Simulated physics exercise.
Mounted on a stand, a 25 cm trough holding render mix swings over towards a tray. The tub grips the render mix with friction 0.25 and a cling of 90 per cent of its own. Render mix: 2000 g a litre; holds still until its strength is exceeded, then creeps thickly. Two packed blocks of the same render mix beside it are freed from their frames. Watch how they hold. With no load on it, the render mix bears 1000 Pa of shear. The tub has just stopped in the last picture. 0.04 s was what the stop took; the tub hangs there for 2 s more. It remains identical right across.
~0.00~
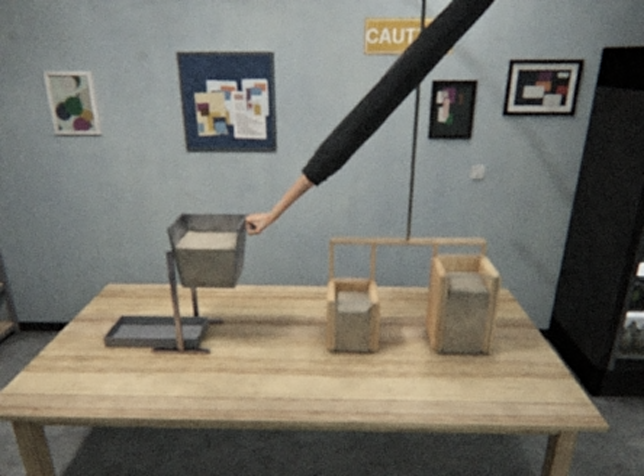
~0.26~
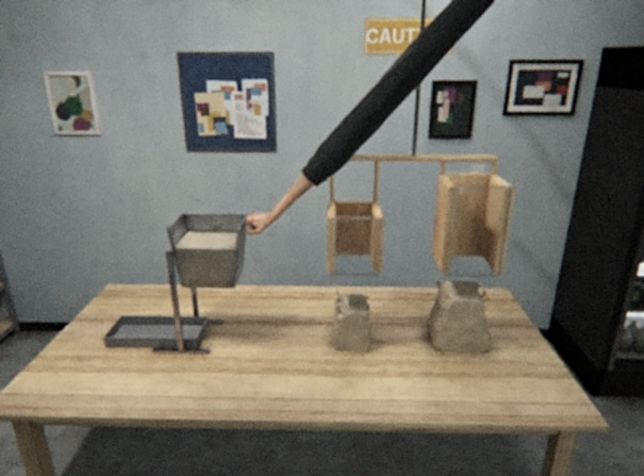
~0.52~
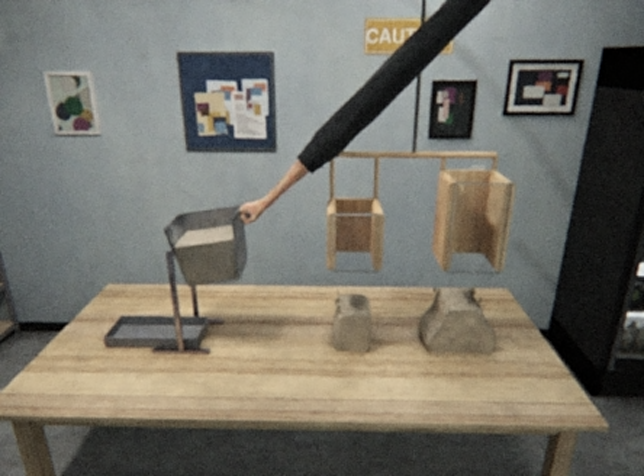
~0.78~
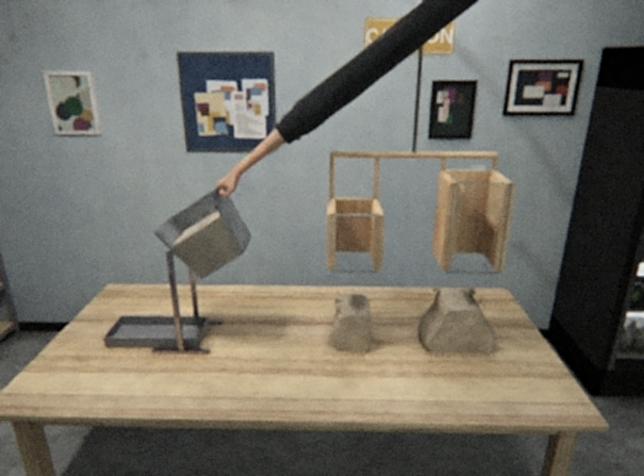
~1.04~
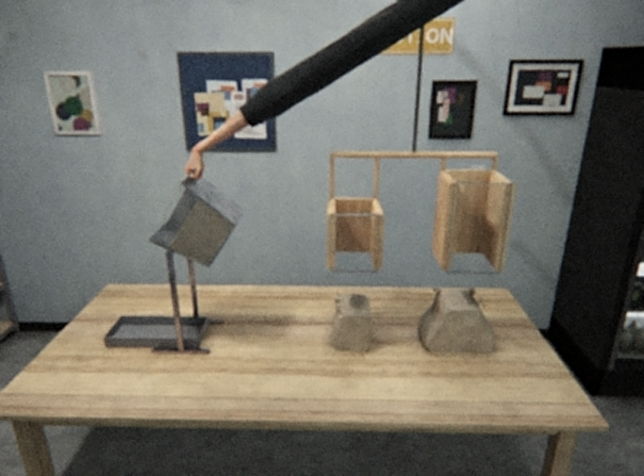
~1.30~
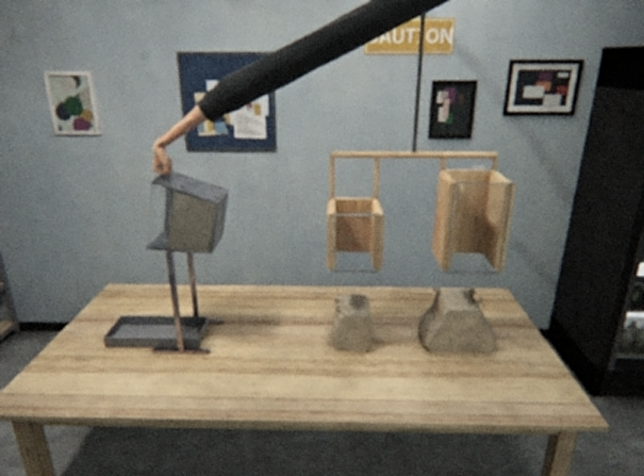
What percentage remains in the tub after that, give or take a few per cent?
100 %.
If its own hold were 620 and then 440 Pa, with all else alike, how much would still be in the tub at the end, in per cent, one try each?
Expect about 100 in a hundred, then about 80 in a hundred.
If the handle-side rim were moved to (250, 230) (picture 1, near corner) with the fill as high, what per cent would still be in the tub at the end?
In that case close to 100 %.
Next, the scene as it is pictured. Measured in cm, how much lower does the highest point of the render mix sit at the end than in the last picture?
0 cm or so.
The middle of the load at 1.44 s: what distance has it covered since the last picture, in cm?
Something like 0 cm, I'd say.
By 1.44 s, the tub is at 78 degrees and holds 100 %.
By 1.61 s, the tub is at 78 degrees and holds 100 %.
By 1.78 s, the tub is at 78 degrees and holds 100 %.
By 1.95 s, the tub is at 78 degrees and holds 100 %.
By 3.30 s, at the end, the tub is at 78 degrees and holds 100 %.
